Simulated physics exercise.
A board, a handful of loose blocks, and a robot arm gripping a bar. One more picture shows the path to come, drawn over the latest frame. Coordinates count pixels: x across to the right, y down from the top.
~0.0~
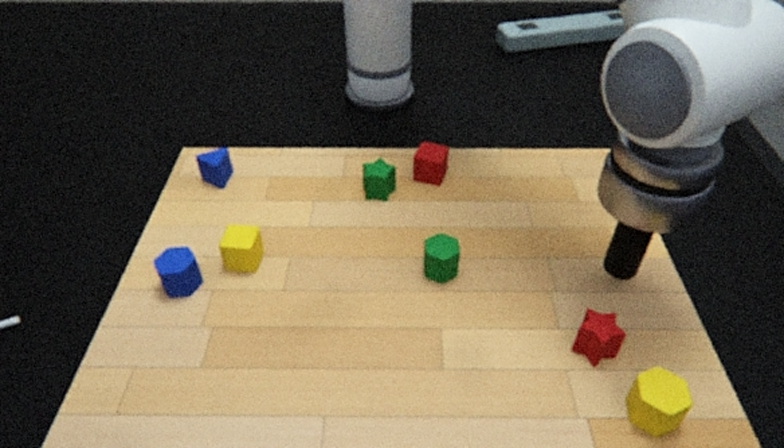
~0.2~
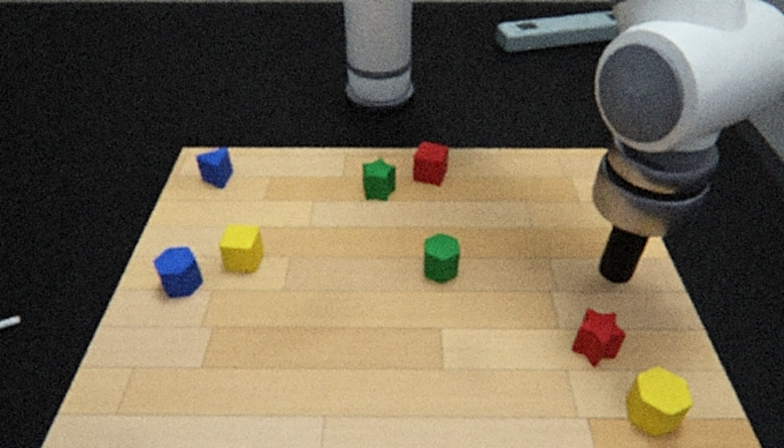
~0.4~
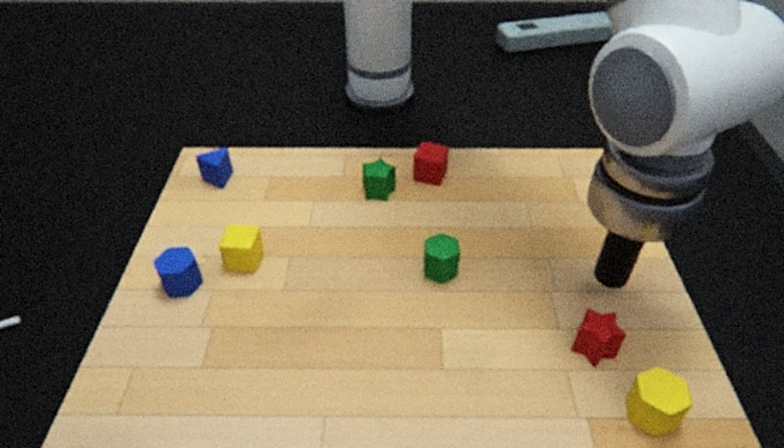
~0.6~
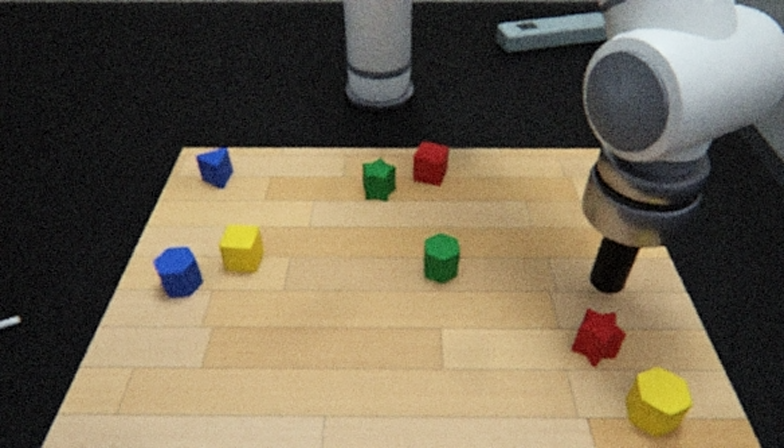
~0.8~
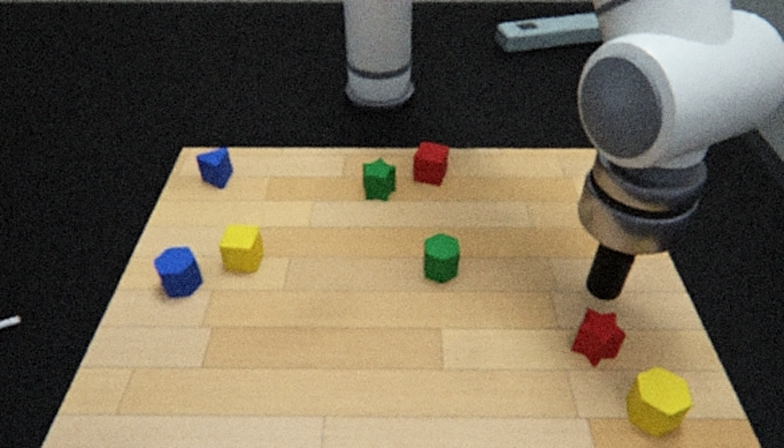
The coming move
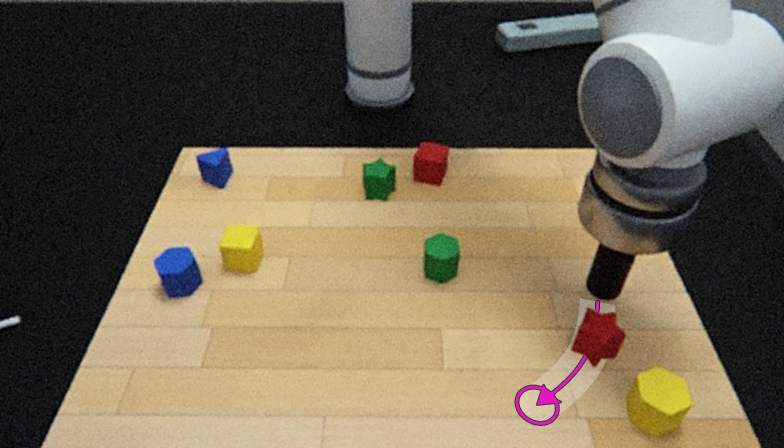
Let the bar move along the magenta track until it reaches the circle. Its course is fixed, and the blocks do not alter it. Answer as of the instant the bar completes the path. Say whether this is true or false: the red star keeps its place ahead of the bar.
The claim does not hold.
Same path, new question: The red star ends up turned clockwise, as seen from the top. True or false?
Verdict: False.
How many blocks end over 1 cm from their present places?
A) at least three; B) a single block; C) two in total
The one that fits is B, a single block.
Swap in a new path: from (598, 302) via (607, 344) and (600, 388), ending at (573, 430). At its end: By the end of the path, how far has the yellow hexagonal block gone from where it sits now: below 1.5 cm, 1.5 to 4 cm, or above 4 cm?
Final distance: Less than 1.5 cm.
The line goes from (598, 302) over (593, 339) and (573, 375) to (537, 405).
On the path given first. One third of the way, bar (598, 327); red star (600, 344).
Two thirds of the way, bar (577, 362); red star (585, 383).
At the end, bar (541, 392); red star (573, 411), turned 45° anticlockwise; yellow hexagonal block unmoved.
